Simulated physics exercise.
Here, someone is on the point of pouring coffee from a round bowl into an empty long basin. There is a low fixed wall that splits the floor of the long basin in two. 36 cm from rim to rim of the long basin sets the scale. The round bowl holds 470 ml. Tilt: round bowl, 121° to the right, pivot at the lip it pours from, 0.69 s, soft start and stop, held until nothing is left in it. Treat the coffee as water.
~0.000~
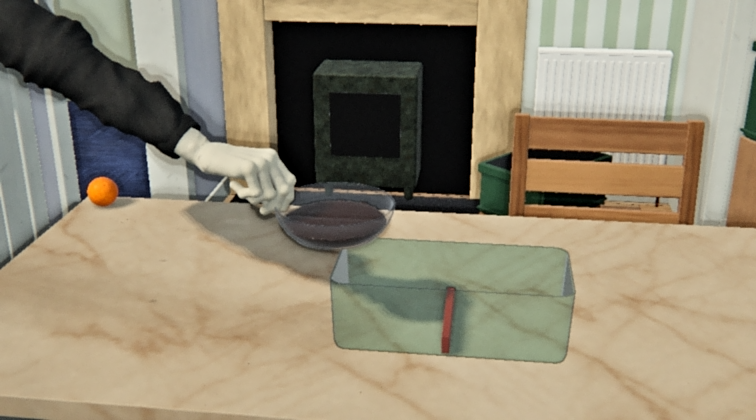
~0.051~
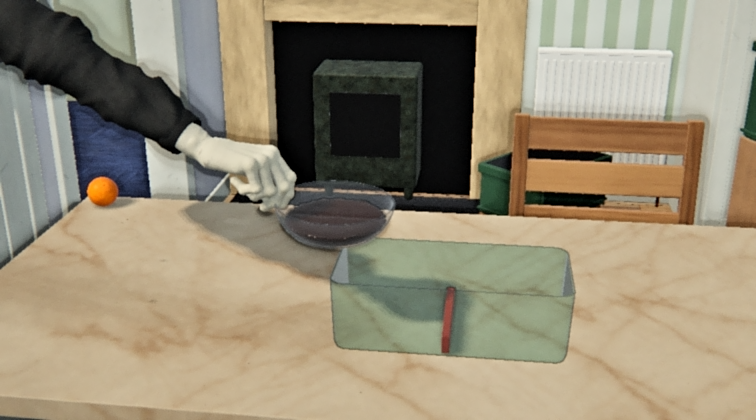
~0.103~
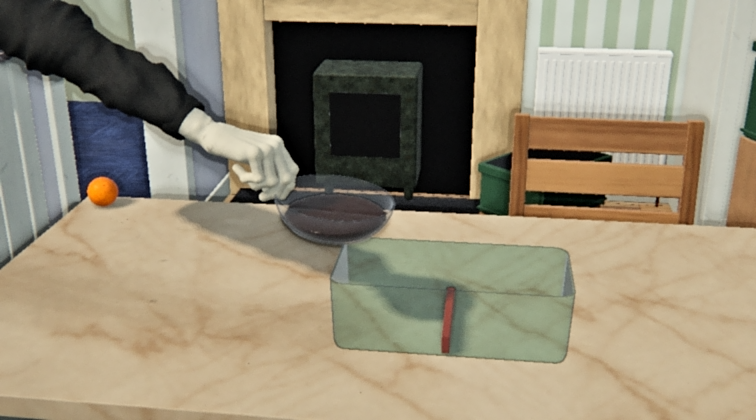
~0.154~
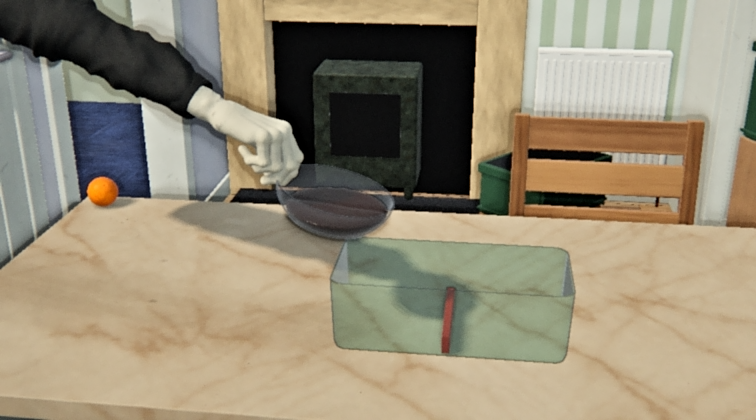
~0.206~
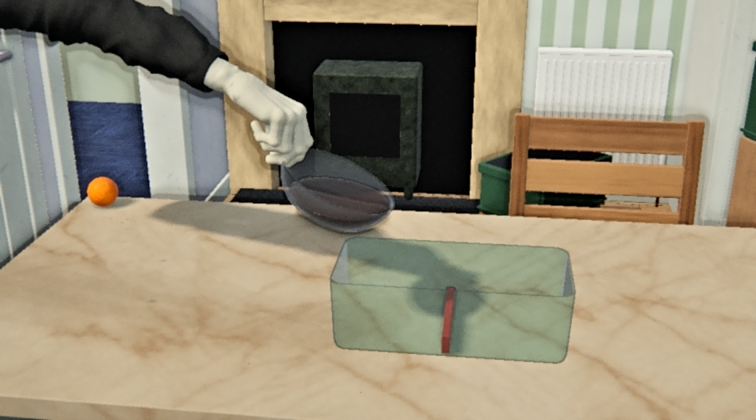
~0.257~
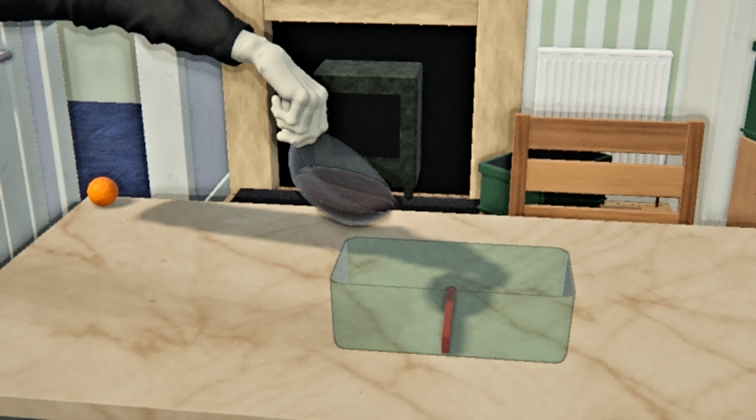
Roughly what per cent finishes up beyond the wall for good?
Roughly 69 per cent.
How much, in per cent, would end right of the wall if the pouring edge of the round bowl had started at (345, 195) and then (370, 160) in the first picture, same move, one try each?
Respectively about 15 and 60 percent.
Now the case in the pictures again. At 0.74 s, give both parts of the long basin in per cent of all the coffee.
14 on the left and 78 on the right, roughly.
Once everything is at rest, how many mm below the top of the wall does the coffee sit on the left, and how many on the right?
Left about 26 mm, while the right is about 18 mm.
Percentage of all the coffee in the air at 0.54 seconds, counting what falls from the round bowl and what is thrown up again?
About 60 per cent.
Then, 0.54 s in, the tilt is 107° and 1 per cent is still to pour, 10 is left of the wall and 29 right of it.
Then, 0.74 s in, the tilt is 121° and 0 per cent is still to pour, 15 is left of the wall and 77 right of it.
Then, 0.96 s in, the tilt is 121° and 0 per cent is still to pour, 25 is left of the wall and 70 right of it.
Then, 1.19 s in, the tilt is 121° and 0 per cent is still to pour, 26 is left of the wall and 69 right of it.
Finally, 26 per cent lies left of the wall, 69 right of it and 4 outside.
